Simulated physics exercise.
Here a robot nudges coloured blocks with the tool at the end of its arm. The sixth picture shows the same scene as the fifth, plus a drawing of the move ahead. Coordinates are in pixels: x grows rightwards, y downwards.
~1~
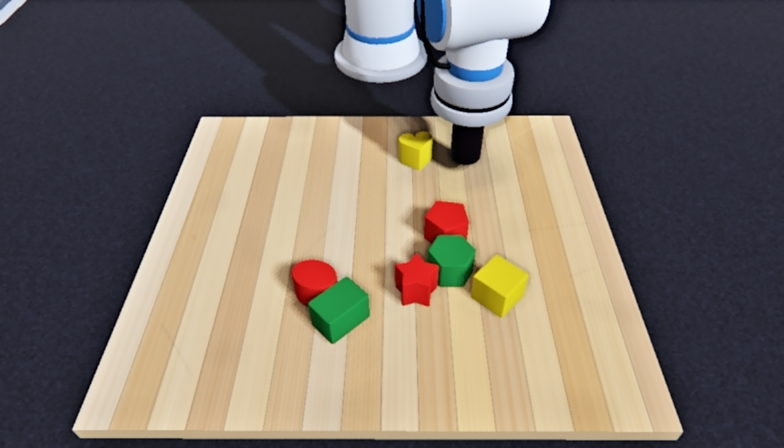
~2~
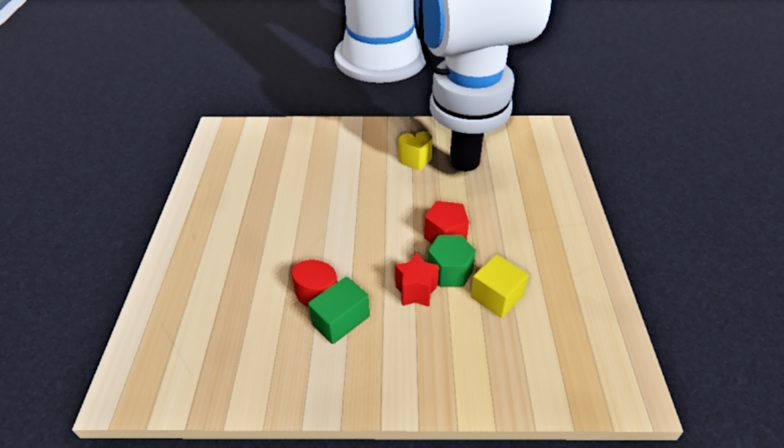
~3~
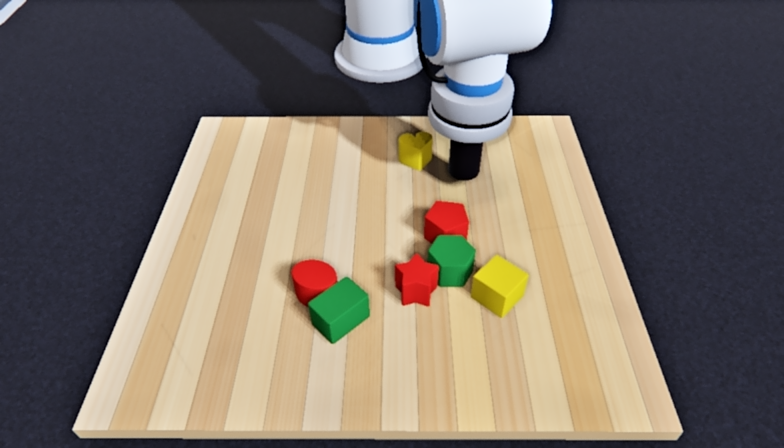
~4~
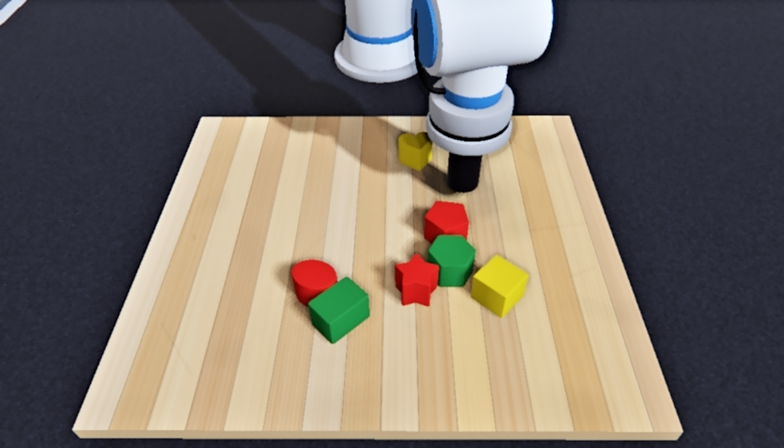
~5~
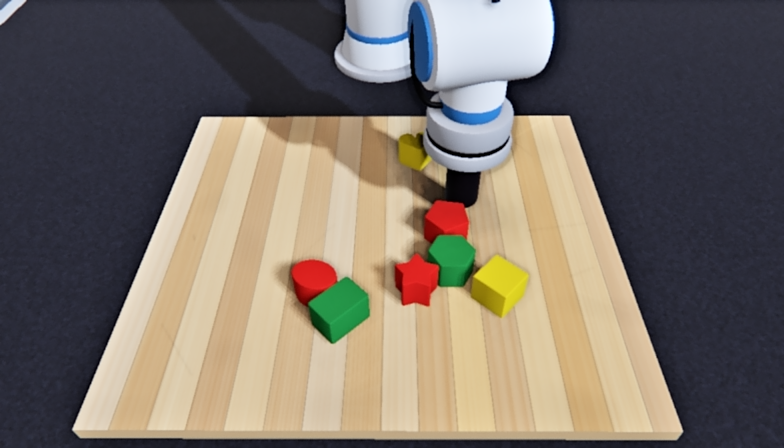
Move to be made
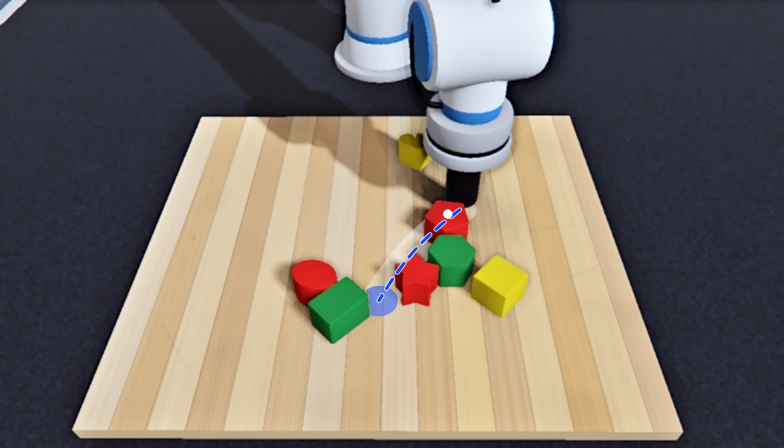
On a striped wooden board, a white robot arm moving its black tool down toward a red pentagon while the coloured blocks stay still.
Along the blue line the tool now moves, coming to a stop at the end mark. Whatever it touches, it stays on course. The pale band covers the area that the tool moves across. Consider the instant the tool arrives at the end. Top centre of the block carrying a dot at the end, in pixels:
Roughly at (391, 315).
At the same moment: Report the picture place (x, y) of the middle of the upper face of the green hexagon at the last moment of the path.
My prediction: (452, 277).
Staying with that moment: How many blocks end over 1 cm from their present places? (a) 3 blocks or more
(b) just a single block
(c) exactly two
a - 3 blocks or more.
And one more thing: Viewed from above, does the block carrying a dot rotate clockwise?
No, I don't think so.
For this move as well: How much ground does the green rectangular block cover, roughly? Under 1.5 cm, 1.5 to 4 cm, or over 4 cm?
Distance: Less than 1.5 cm.
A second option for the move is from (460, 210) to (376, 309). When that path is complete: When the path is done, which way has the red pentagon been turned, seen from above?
From the top, the block rotates counterclockwise.
The line goes from (460, 210) via (416, 249), ending at (379, 301); the dot is on the red pentagon.
The first path, step by step. One third of the way, tool at (430, 224); red star-shaped block at (415, 276), turned 35° clockwise; red pentagon at (423, 241); green hexagon at (452, 265), turned 35° anticlockwise.
Two thirds of the way, tool at (402, 254); red star-shaped block at (410, 310), turned 35° clockwise; red pentagon at (404, 277), turned 40° anticlockwise; green hexagon at (452, 277), turned 60° anticlockwise.
At the end, tool at (378, 290); green rectangular block unmoved; red star-shaped block at (418, 345); red pentagon at (391, 315), turned 65° anticlockwise; green hexagon at (452, 277), turned 60° anticlockwise.
